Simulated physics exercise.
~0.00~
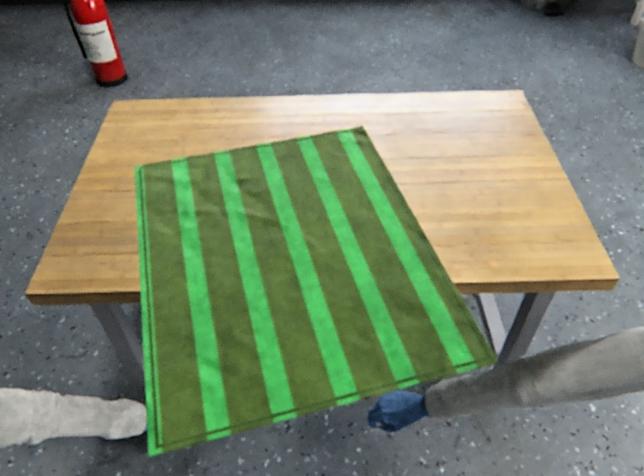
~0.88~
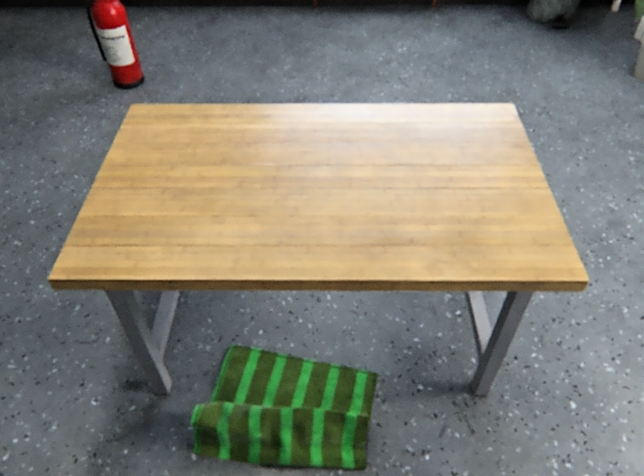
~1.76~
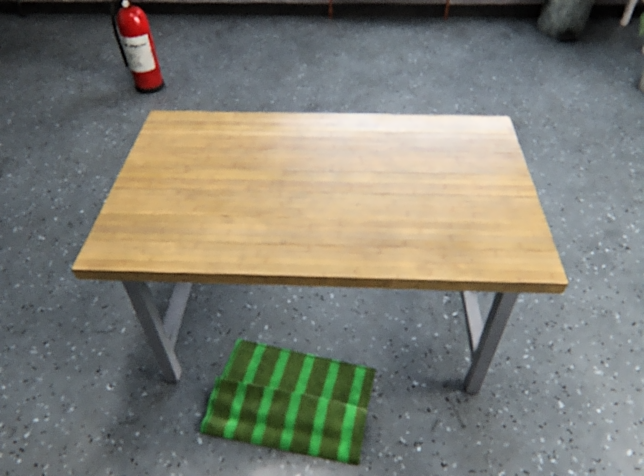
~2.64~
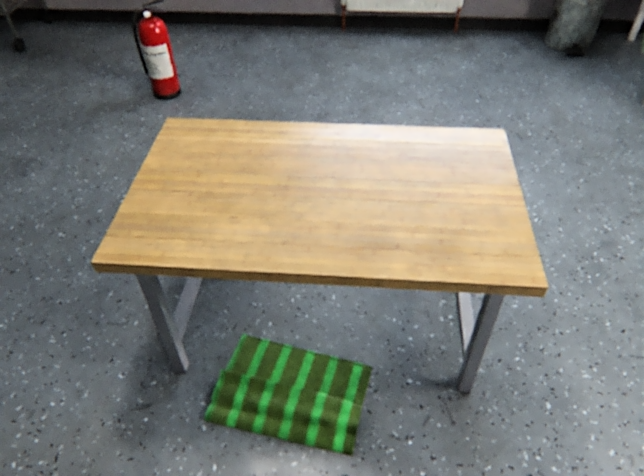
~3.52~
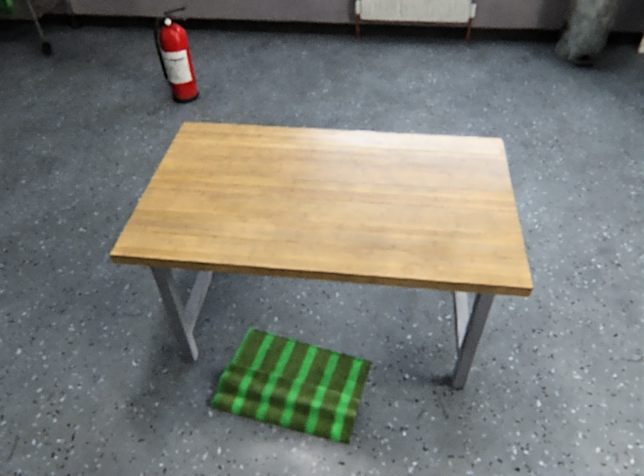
Two hands let go of a green striped tea towel laid flat over the front edge of a wooden table, and it slid off, ending up folded over on the speckled floor below while the view drifted slightly sideways.
